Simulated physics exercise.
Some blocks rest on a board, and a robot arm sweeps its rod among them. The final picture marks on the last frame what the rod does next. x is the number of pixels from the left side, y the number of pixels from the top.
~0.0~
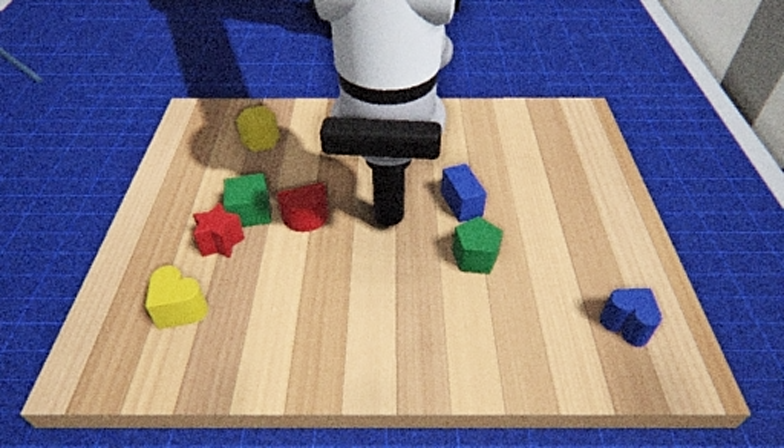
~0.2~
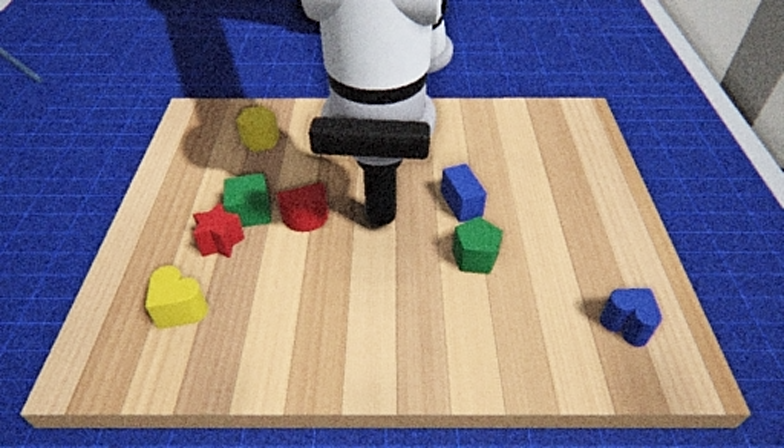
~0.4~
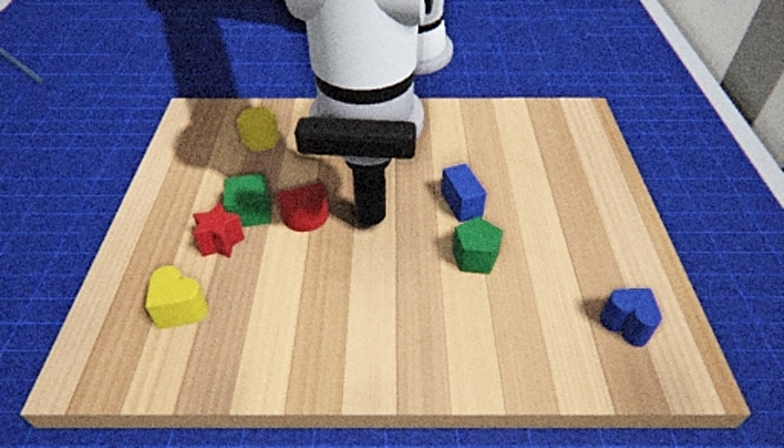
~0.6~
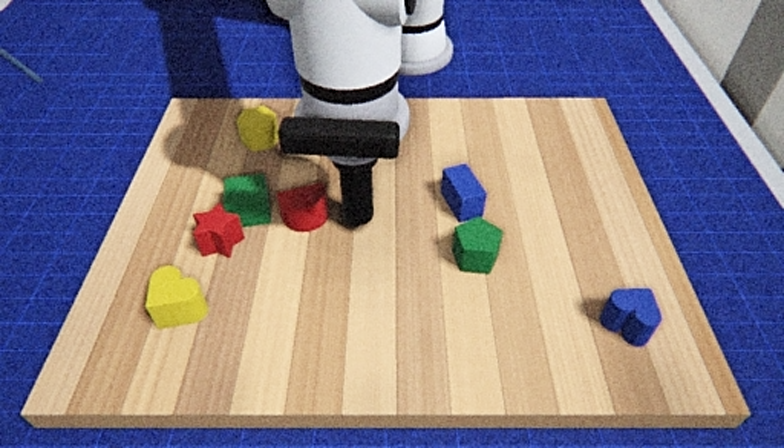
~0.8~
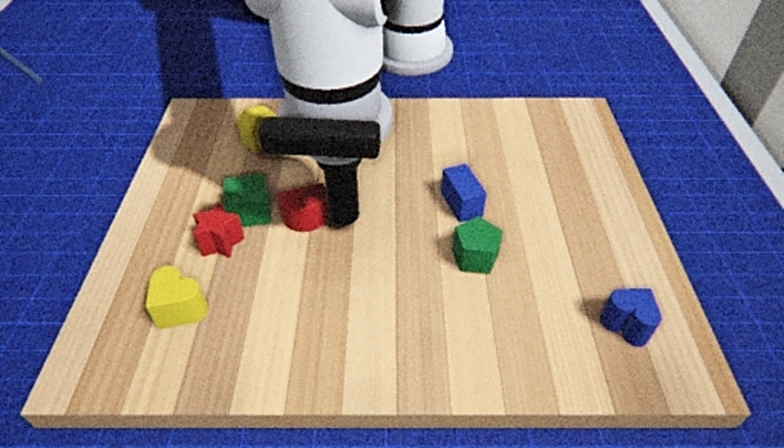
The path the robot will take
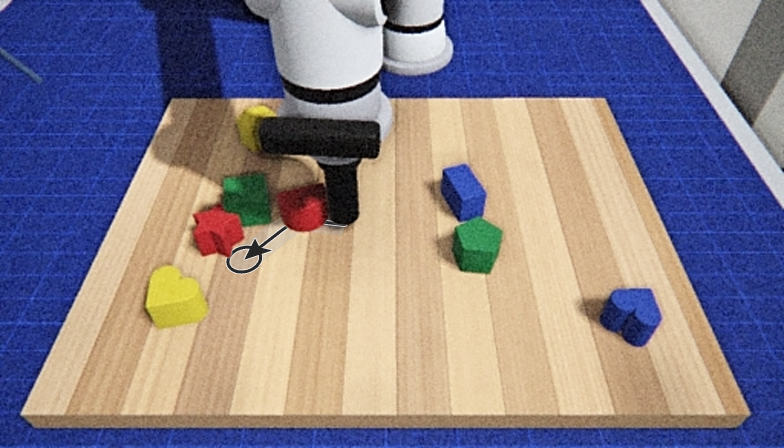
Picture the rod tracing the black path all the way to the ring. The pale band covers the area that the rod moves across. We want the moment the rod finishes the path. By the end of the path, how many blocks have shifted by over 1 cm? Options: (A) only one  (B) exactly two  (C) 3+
The one that fits is B, exactly two.
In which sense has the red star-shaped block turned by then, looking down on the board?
Viewed from overhead, the red star-shaped block winds up turned anticlockwise.
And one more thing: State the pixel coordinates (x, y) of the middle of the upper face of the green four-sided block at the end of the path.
Put as a pixel place, it's (204, 183).
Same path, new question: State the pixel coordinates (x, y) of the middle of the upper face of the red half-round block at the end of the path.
In the picture, that point is around (247, 194).
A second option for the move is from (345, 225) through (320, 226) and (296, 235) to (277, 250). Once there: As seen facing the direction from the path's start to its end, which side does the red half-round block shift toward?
Towards the right-hand side.
The line goes from (345, 225) through (308, 221) and (275, 236) to (244, 259).
What follows on the original path. One third of the way, rod (305, 211); red star-shaped block (208, 219), turned 25° anticlockwise; green four-sided block (221, 186); red half-round block (268, 191).
Two thirds of the way, rod (272, 226); red star-shaped block (208, 219), turned 25° anticlockwise; green four-sided block (204, 183); red half-round block (247, 194), turned 25° clockwise.
At the end, rod (241, 250); yellow heart block unmoved; red star-shaped block (207, 219), turned 25° anticlockwise; green four-sided block (204, 183); red half-round block (247, 194), turned 25° clockwise.
